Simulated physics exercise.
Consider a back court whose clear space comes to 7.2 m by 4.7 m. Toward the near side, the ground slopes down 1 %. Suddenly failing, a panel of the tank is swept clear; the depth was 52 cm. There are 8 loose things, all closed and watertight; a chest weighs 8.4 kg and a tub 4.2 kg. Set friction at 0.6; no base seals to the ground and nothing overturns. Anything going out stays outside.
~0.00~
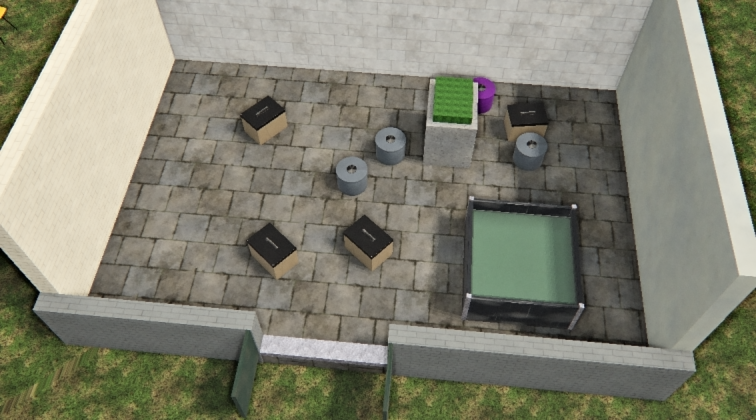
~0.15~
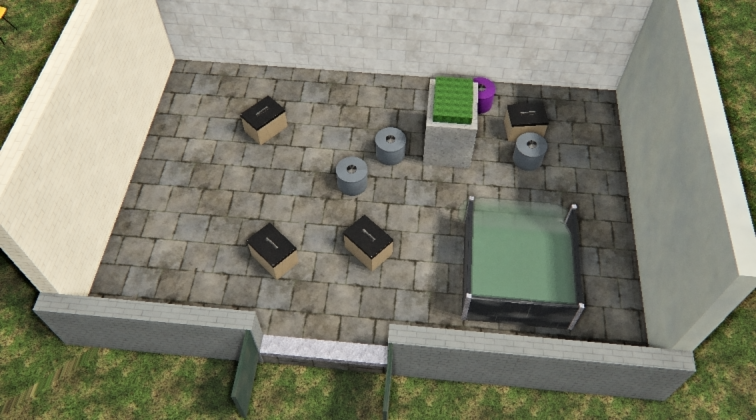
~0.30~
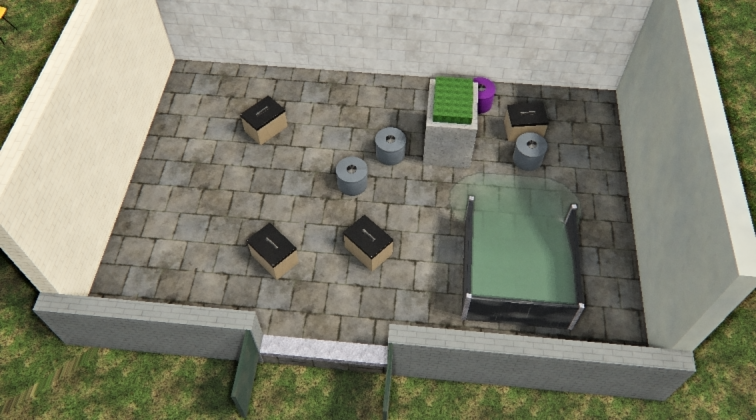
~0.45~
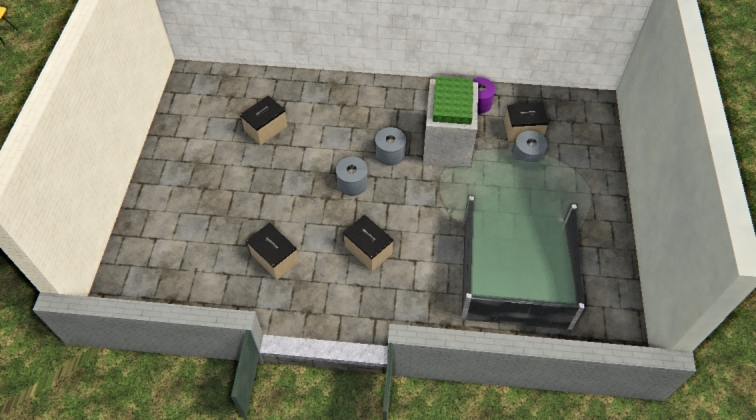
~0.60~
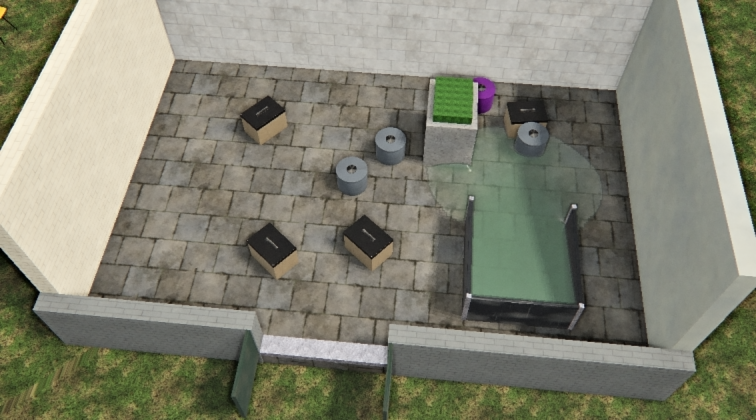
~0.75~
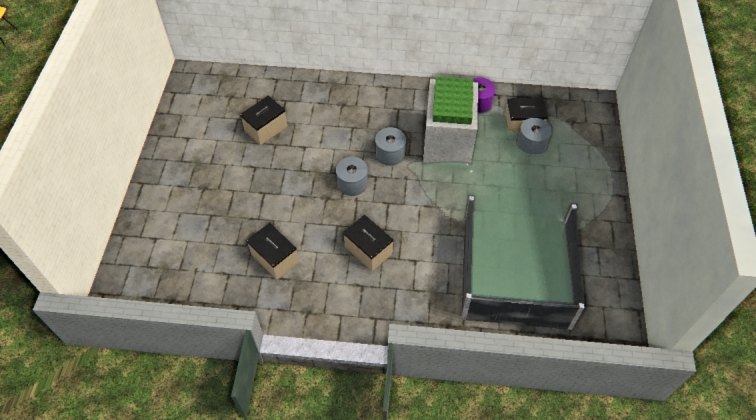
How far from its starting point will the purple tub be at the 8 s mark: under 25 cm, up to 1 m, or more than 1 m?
It will be more than 1 m from its start.
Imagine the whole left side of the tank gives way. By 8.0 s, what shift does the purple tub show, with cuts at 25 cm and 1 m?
So the purple tub keeps its position.
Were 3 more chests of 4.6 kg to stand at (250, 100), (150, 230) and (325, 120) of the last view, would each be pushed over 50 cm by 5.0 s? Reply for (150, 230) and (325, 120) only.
Well, the first is lower and the second higher.
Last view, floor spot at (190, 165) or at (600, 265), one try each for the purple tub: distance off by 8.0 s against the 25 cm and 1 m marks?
I'd expect that it remains where it was first and gets borne away second.
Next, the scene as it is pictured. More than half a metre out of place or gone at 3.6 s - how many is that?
Tally: 5.
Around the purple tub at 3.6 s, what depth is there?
Near 3 cm deep.
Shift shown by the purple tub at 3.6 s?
It has shifted about 200 cm.
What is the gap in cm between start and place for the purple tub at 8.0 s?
Some 400 cm, give or take.
After 1.6 s the purple tub is near (442, 75), 0.6 m from its start, aground; 0 of 8 are out; 2 afloat.
After 3.6 s the purple tub is near (354, 112), 2.0 m from its start, afloat; 0 of 8 are out; 3 afloat.
After 5.6 s the purple tub is near (264, 145), 3.4 m from its start, afloat; 0 of 8 are out; 5 afloat.
After 8.0 s the purple tub is near (225, 168), 4.1 m from its start, aground; 0 of 8 are out; 2 afloat.
